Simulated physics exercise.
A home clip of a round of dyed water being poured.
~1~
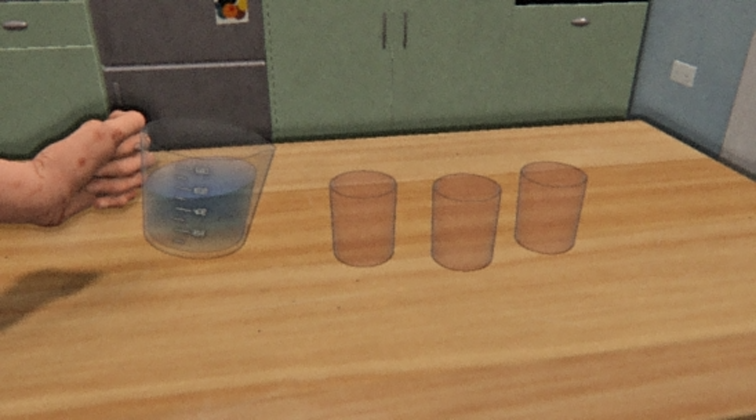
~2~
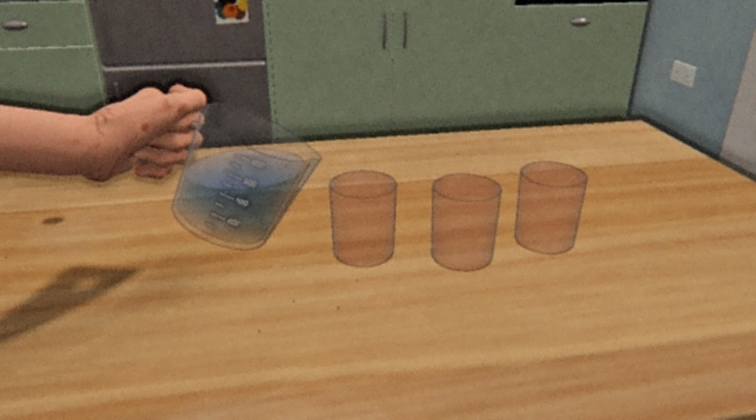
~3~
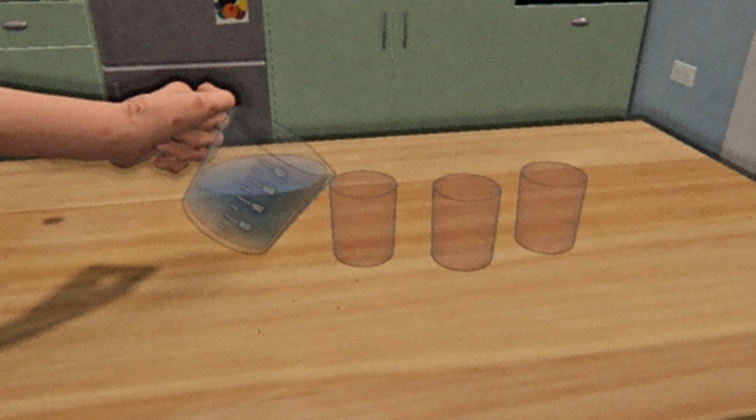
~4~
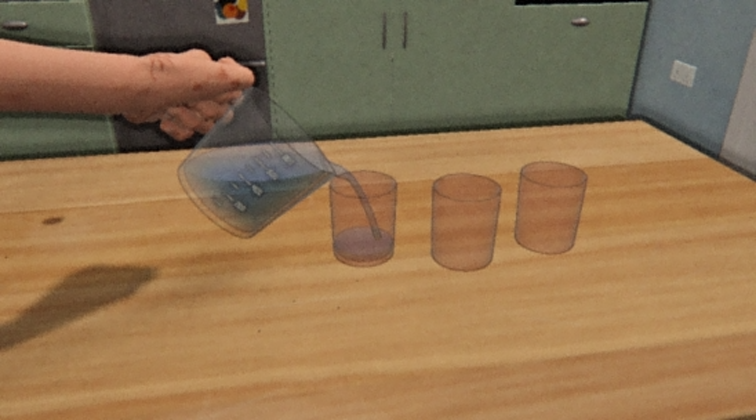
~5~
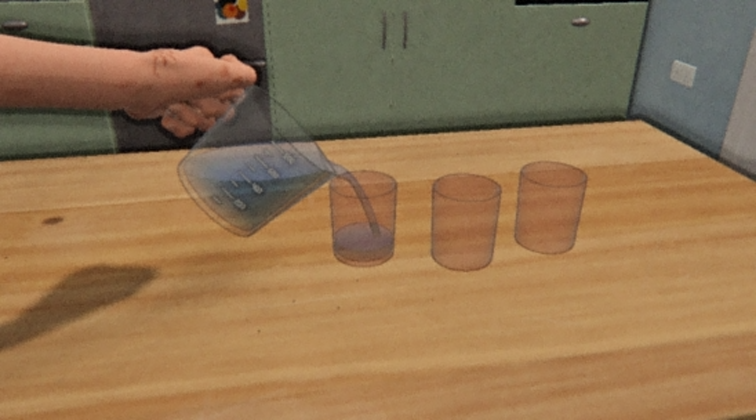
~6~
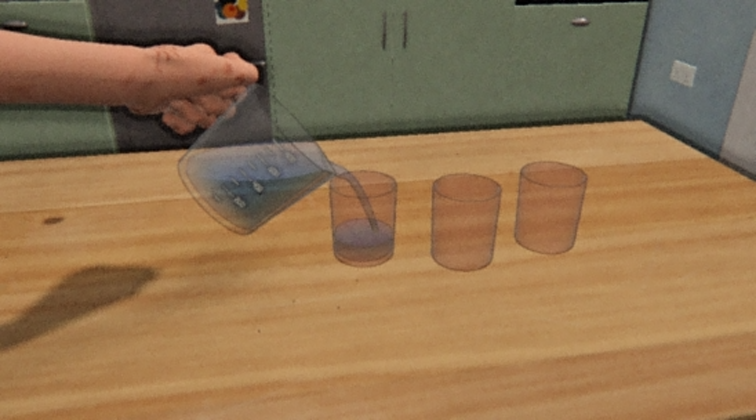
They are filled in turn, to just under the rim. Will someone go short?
What the measuring jug holds falls short.
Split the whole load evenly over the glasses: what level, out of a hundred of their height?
About 60 per cent.
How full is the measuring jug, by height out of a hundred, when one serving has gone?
Close to 30 %.
Next, the first is about half full.
After that, the first is done and the measuring jug has about half of its load.
Finally, the measuring jug is empty with one filled and the next at all of a serving.
